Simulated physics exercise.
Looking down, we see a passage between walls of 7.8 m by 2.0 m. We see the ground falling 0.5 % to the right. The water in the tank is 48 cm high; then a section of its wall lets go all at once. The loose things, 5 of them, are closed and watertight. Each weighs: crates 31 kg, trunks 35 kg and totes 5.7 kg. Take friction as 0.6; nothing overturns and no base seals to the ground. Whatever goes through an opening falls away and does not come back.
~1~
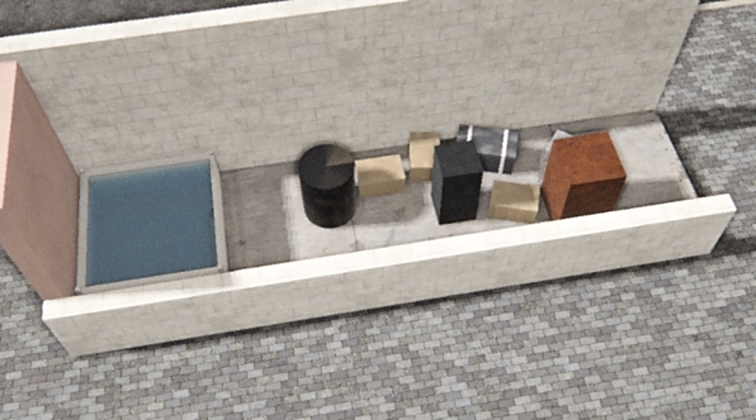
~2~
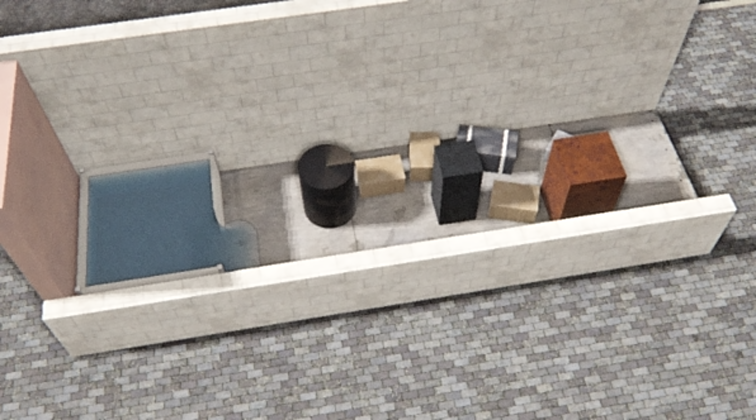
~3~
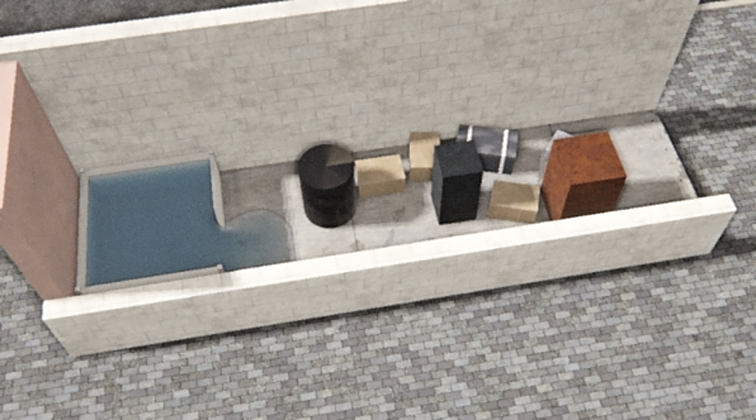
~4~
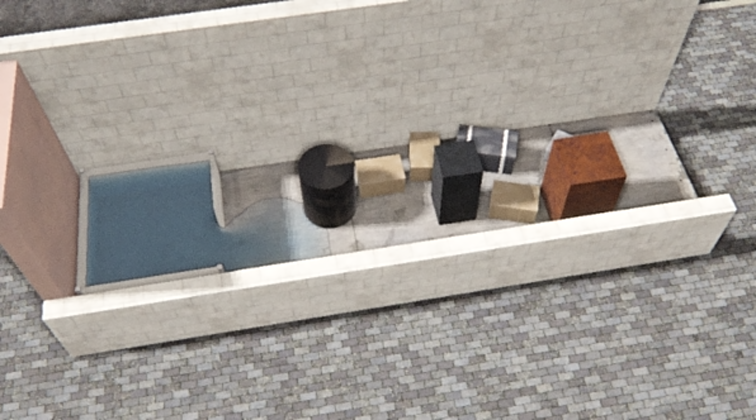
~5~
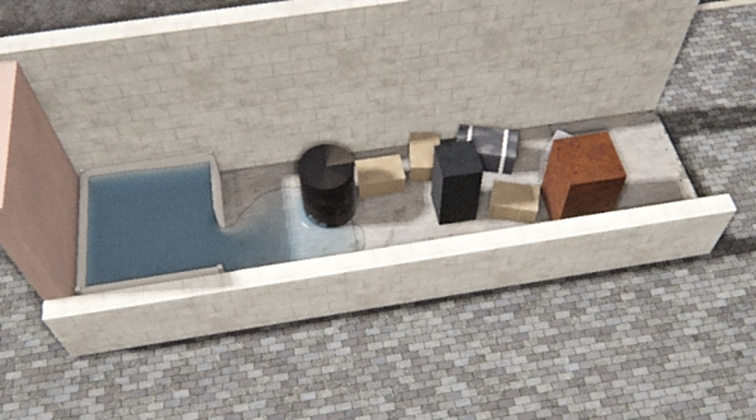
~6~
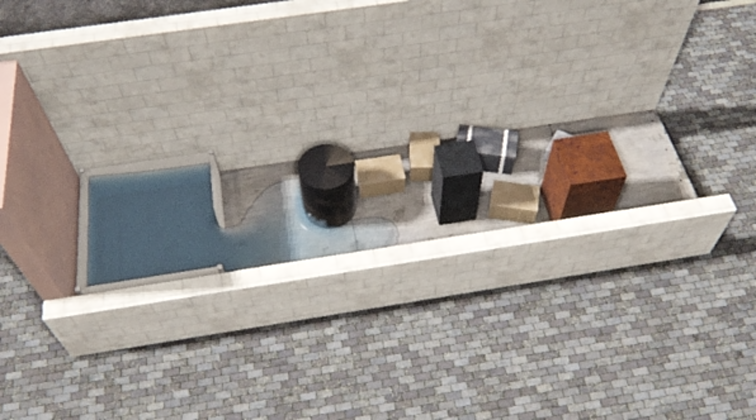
Walled passage seen from above, blue water spilling from a tank at left and spreading right around a black cylinder, boxes staying still.
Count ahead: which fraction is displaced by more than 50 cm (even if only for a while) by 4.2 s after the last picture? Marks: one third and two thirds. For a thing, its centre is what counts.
It is not even a third.
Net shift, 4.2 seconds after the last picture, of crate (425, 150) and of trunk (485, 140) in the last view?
0 cm, 10 cm.
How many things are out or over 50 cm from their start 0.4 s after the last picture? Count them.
By my tally, 0.
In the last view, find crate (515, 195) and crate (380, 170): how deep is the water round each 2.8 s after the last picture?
Close to 12 and 10 centimetres.
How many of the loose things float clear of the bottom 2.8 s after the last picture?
Count: 0.
Then, 0.4 s after the last picture 0 of 5 are over 50 cm from their spots; 0 afloat.
Then, 1.5 s after the last picture 0 of 5 are over 50 cm from their spots; 0 afloat.
Then, 2.8 s after the last picture 0 of 5 are over 50 cm from their spots; 0 afloat.
Then, 4.2 s after the last picture 0 of 5 are over 50 cm from their spots, and 0 have been at some point; 1 afloat.
